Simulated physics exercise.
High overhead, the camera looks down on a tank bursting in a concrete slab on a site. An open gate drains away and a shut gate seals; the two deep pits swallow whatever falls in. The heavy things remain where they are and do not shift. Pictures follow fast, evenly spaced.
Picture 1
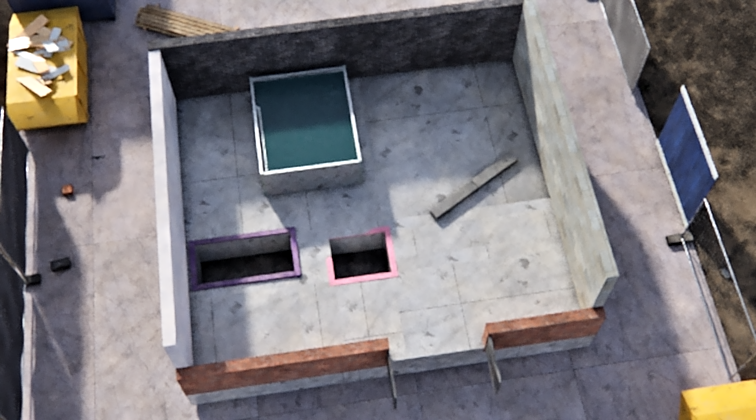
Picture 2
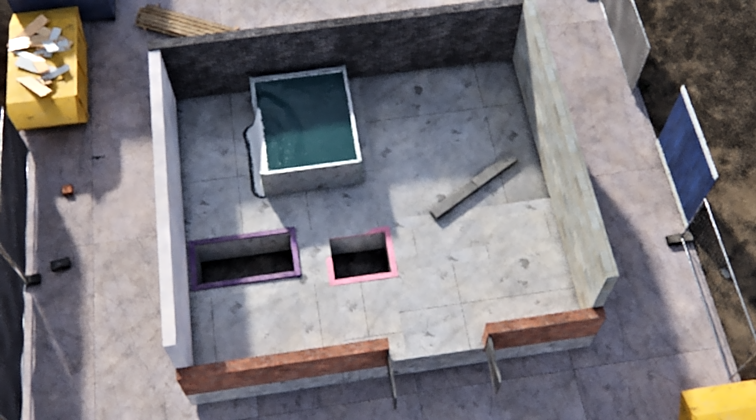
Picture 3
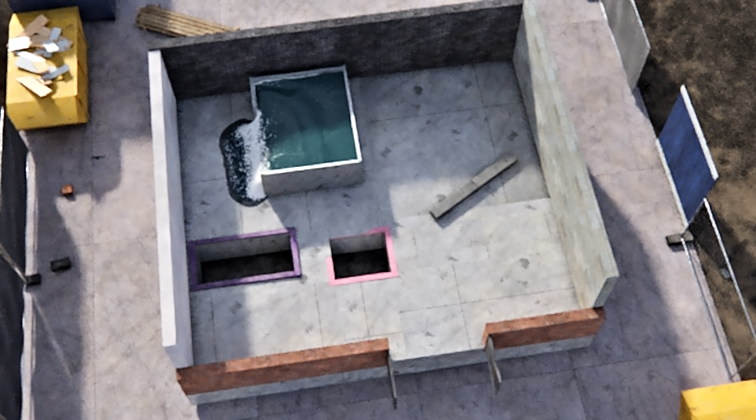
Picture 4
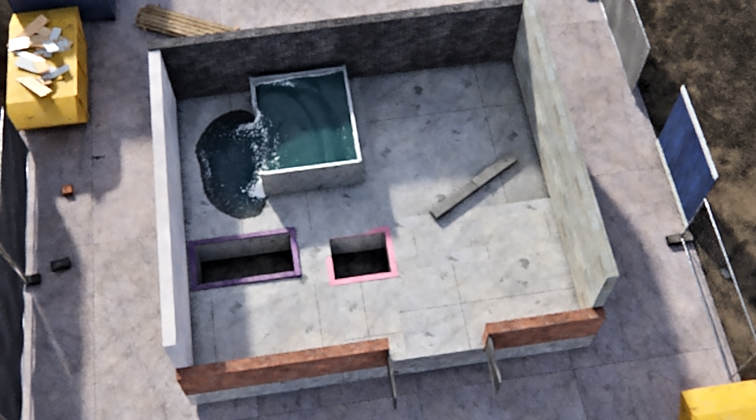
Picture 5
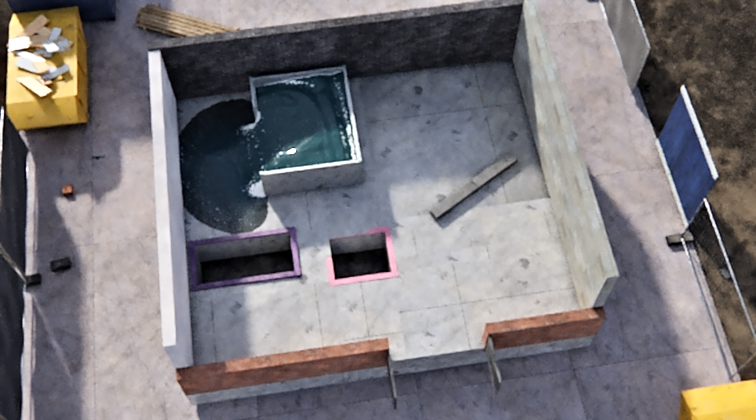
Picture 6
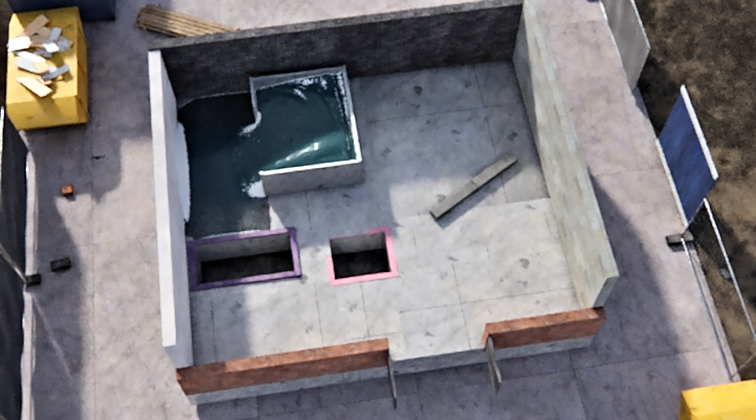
A walled concrete slab on a building site, seen from high overhead by a still camera, holds a square open tank of dark green water near its back wall. Purple-edged and pink-edged openings lie in front, a loose beam rests to the right, and yellow blocks stand at the outer corners. The tank's left side gives way, and water pours out foaming, spreads leftward across the floor and splashes along the left wall.
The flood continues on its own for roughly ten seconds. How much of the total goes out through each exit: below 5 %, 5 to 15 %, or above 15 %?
Final split: The gate gets below 5 %; the pink pit gets below 5 %; the purple pit gets above 15 %.
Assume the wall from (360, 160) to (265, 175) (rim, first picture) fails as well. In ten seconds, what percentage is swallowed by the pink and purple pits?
For pink it's about 45 per cent, and for purple about 25 per cent.
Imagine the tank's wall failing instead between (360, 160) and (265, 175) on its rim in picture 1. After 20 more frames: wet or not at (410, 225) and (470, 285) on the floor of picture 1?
Soaked, then soaked.
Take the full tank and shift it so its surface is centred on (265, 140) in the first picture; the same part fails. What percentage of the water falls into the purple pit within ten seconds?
Within ten seconds the purple pit takes 40 percent of the total.
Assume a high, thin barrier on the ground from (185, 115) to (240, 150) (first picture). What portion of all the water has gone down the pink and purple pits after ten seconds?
Approximate split, pink: 0 in a hundred; purple: 55 in a hundred.
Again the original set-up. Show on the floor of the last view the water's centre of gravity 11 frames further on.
I'd point to (258, 158).
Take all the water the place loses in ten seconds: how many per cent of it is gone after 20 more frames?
Close to 45 per cent.
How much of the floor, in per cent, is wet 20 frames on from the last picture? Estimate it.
The answer is around 30 per cent.
A moment on, water covers 15 % of the floor; the gate 0 %, the pink pit 0 %, the purple pit 2 %.
Next, water covers 20 % of the floor; the gate 0 %, the pink pit 0 %, the purple pit 10 %.
Then, water covers 30 % of the floor; the gate 0 %, the pink pit 0 %, the purple pit 22 %.
Later, water covers 50 % of the floor; the gate 0 %, the pink pit 0 %, the purple pit 38 %.
In the end, water covers 70 % of the floor; the gate 0 %, the pink pit 1 %, the purple pit 49 %.
